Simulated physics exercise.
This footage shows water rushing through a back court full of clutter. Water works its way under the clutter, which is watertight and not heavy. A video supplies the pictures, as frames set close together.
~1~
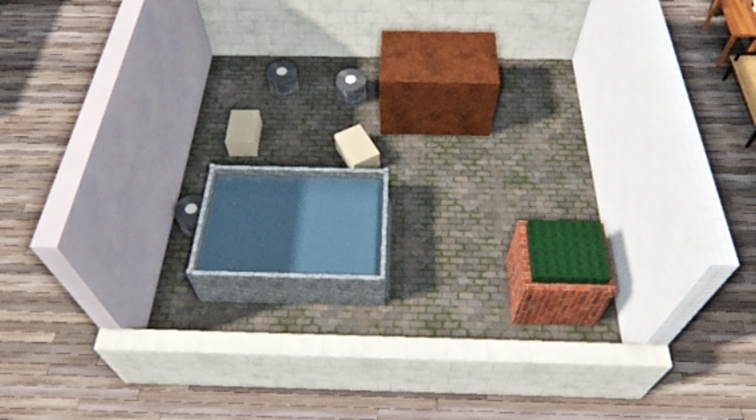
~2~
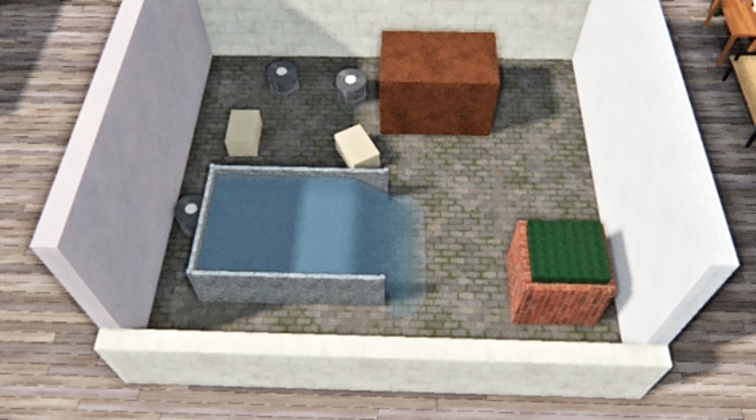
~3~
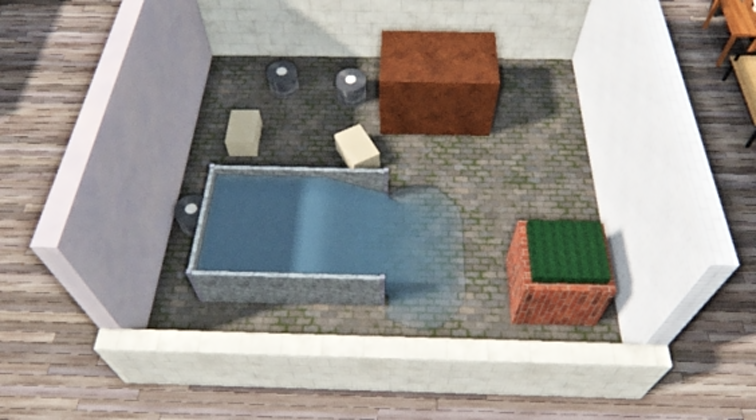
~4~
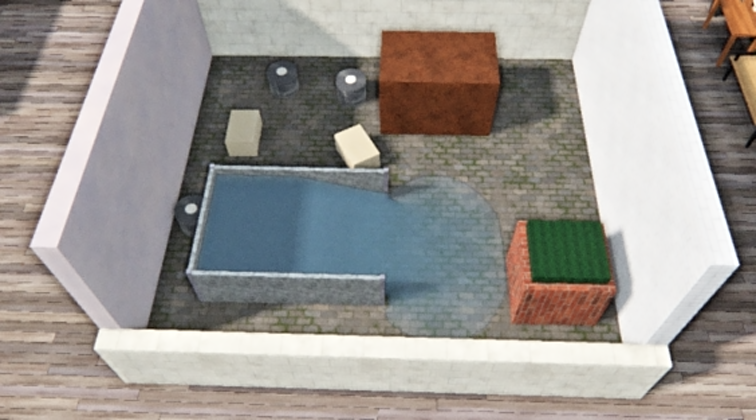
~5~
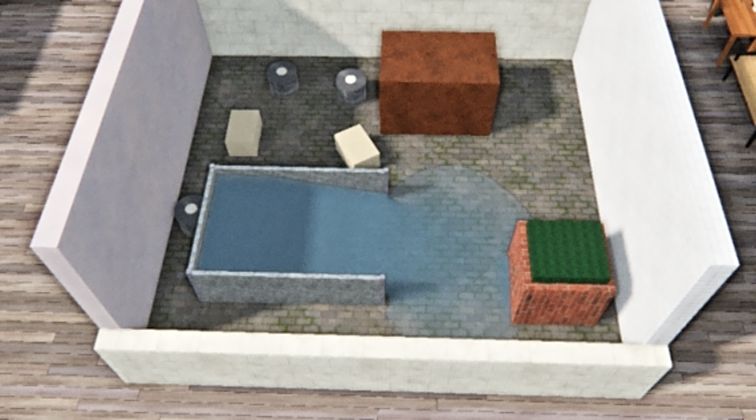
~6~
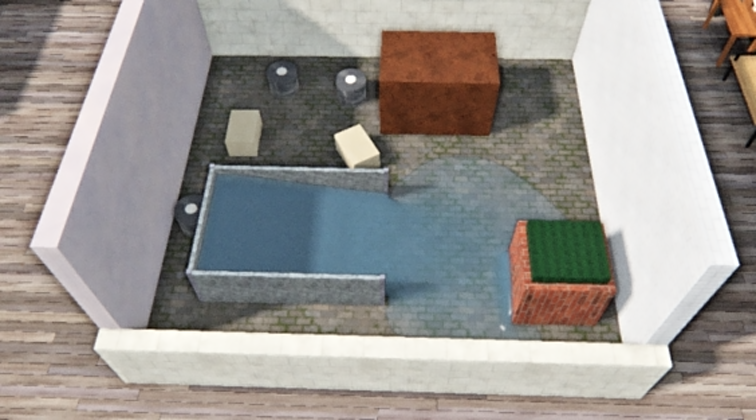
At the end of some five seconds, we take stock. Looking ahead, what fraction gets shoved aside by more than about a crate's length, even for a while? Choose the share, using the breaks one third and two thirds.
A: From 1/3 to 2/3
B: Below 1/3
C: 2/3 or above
(B) Below 1/3.
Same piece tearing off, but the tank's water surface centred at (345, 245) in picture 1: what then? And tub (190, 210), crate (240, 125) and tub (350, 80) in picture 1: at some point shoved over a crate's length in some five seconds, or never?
The three, one by one: Past that mark, short of that and short of that.
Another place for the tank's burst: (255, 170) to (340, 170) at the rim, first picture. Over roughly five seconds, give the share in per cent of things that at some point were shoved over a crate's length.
About 100 per cent.
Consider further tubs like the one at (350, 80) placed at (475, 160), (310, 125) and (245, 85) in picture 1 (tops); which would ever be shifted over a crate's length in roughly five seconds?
Shoved clear, stays put, stays put.
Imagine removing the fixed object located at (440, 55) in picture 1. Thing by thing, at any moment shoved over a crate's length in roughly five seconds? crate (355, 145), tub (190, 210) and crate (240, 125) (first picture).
Fell short, fell short and fell short.
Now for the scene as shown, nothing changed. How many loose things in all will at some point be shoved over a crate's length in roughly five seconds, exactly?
0 in all.
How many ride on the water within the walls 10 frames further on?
The total here is 0.
A moment on, 0 of 5 are well off their spots; 0 afloat.
Next, 0 of 5 are well off their spots; 0 afloat.
Later, 0 of 5 are well off their spots; 0 afloat.
In the end, 0 of 5 are well off their spots, and 0 have been at some point; 0 afloat.
